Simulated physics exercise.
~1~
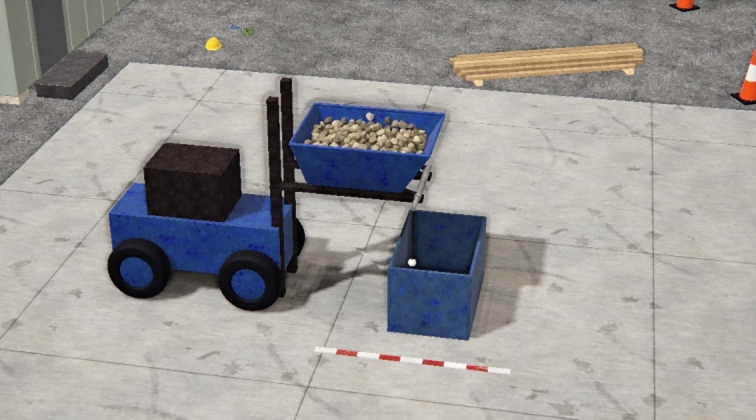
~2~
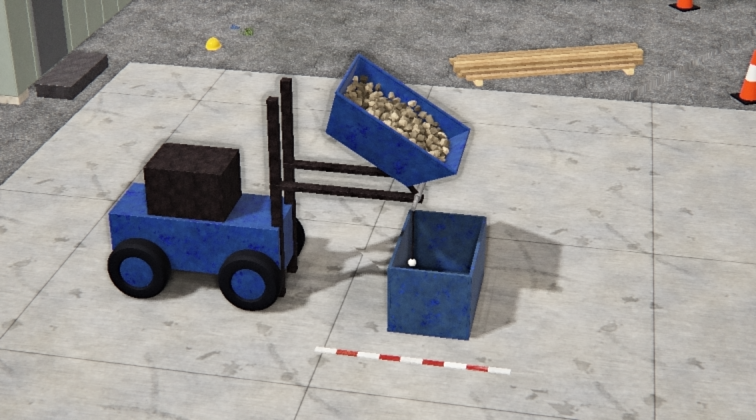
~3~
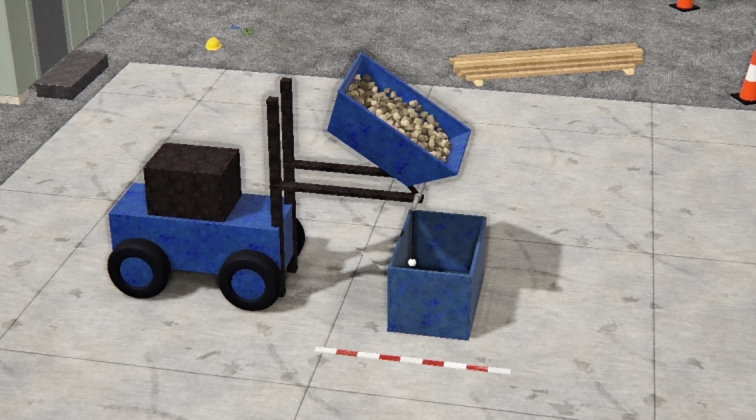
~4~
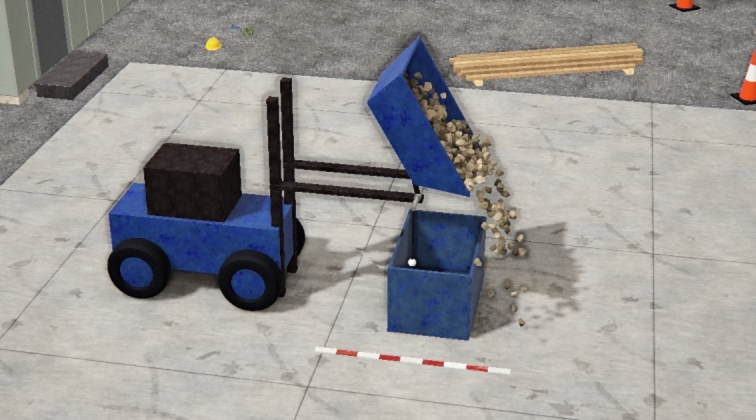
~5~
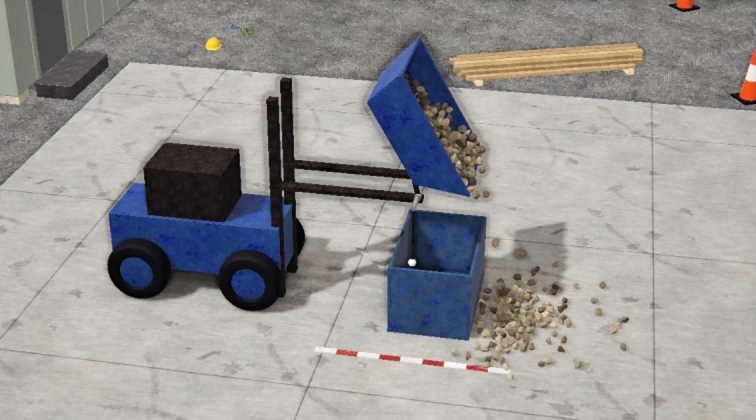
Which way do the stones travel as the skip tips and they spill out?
They move to the right, pouring down past the bin and onto the concrete beside it.
